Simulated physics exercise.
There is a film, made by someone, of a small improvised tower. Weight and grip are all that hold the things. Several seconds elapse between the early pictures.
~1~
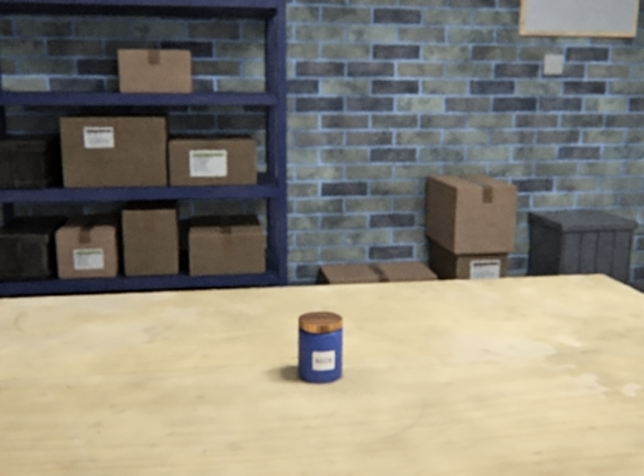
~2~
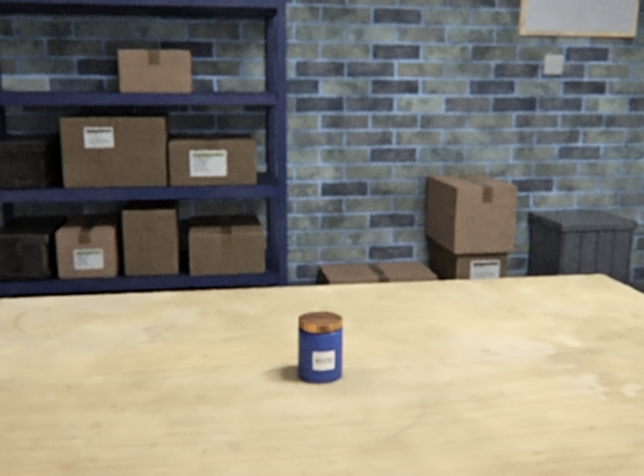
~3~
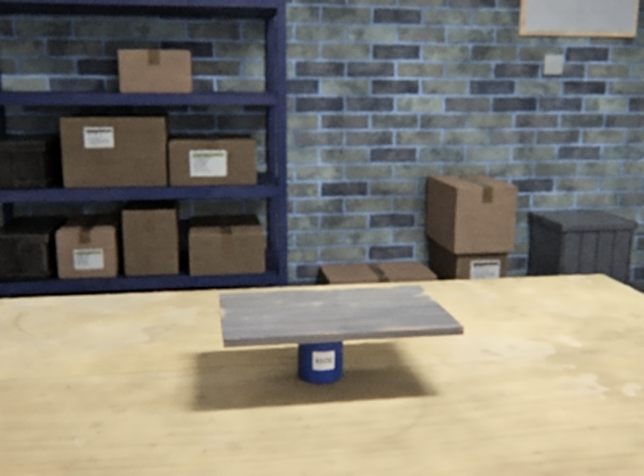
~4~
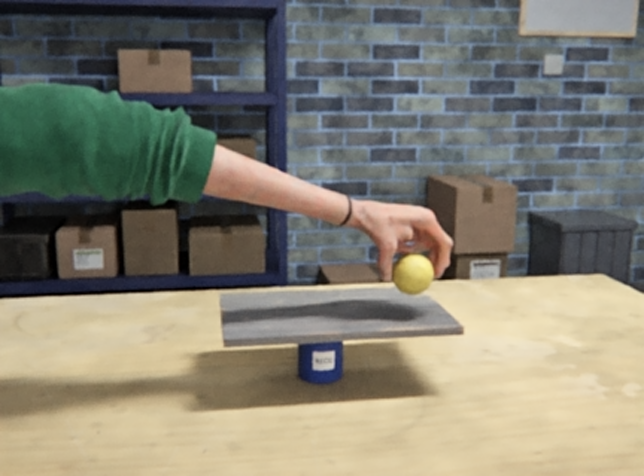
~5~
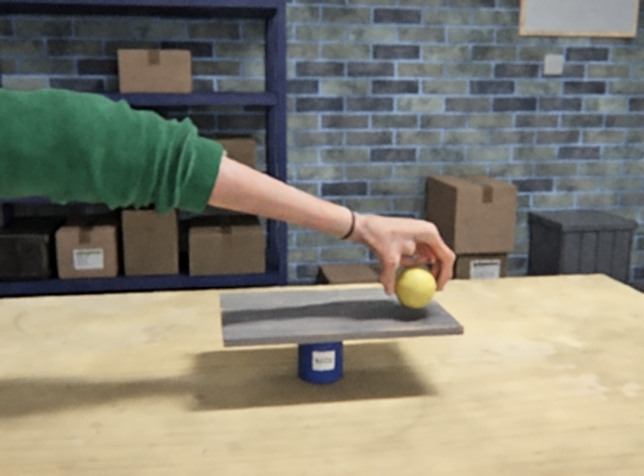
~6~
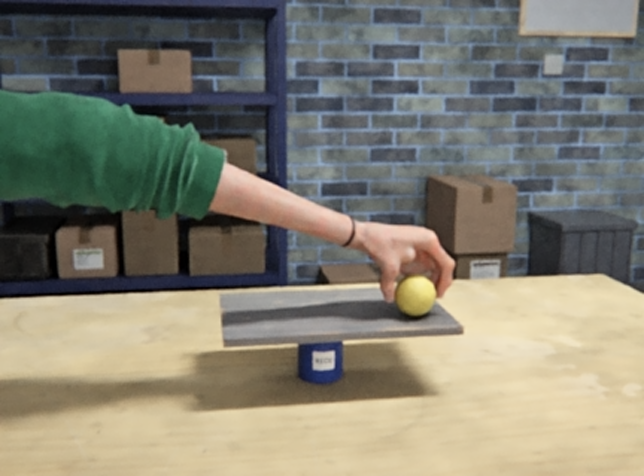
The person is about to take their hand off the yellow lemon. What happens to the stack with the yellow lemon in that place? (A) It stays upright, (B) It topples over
It topples over.
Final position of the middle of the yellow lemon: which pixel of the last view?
I'd point to roughly (497, 361).
Then, 0.50 s past the last view, yellow lemon now fallen; grey board rocked 35° from its first pose.
Then, 0.60 s past the last view, grey board rocked 33° from its first pose.
Finally, fallen, yellow lemon; moved from the start, grey board; blue jar still in place. Final places as the last picture's camera would see them, yellow lemon near (497, 361). The stack comes apart.
